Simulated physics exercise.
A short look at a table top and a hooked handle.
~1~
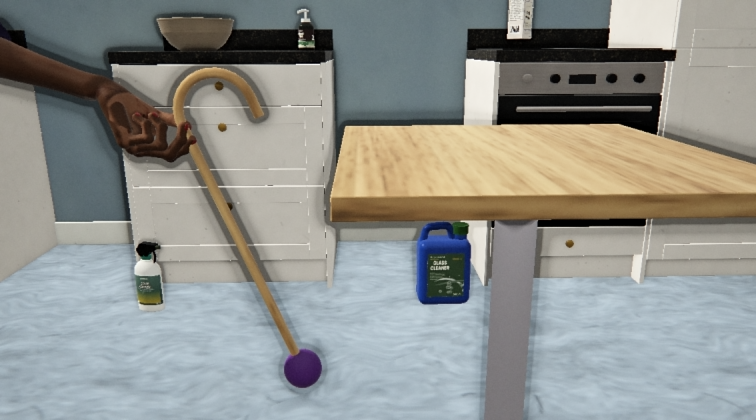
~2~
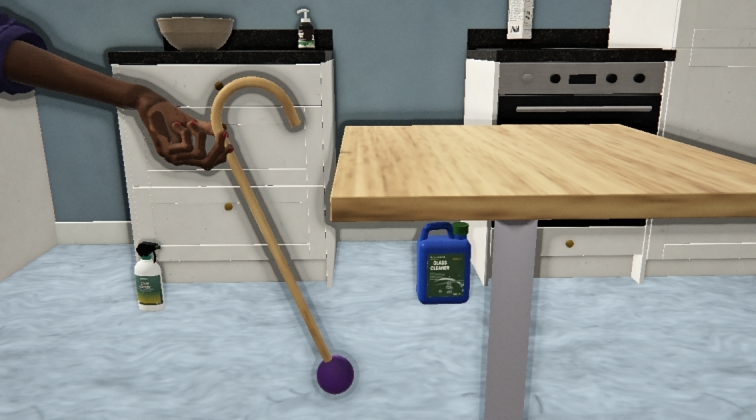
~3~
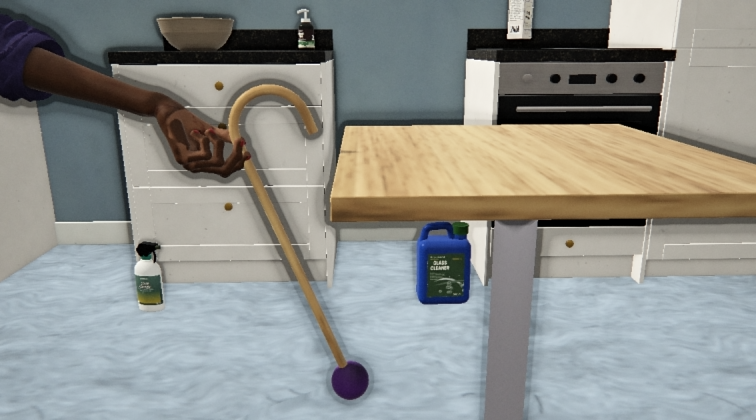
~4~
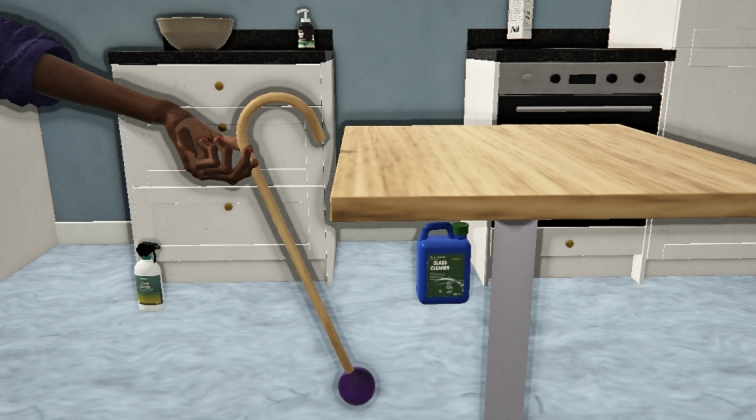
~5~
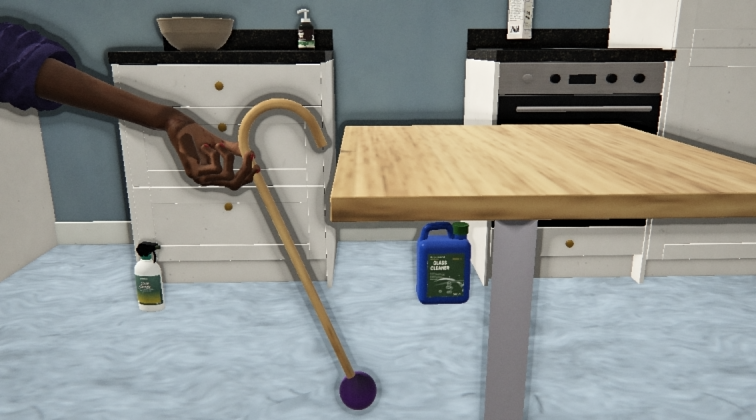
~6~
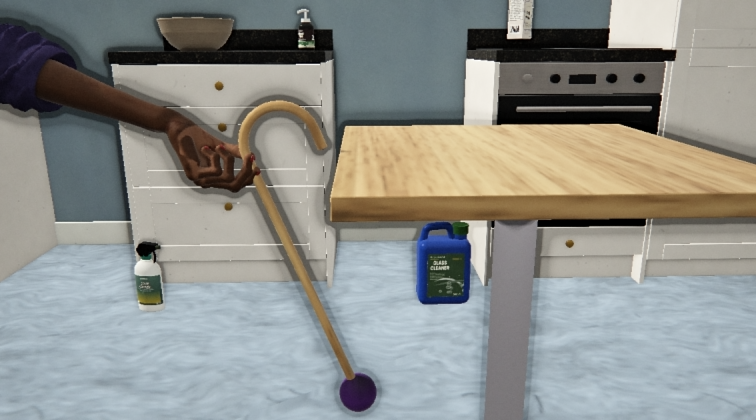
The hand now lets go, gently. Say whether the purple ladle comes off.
Outcome: The purple ladle drops past the edge.
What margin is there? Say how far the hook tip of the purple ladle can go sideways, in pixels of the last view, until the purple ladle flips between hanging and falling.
A shift of 16 pixels, going right.
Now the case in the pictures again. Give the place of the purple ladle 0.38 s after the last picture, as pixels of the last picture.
Around (304, 408).
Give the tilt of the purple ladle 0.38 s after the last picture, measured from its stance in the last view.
Some 10 degrees.
Then, 0.38 s after the last picture, purple ladle falling near (304, 408).
At rest, the purple ladle falls to the floor.
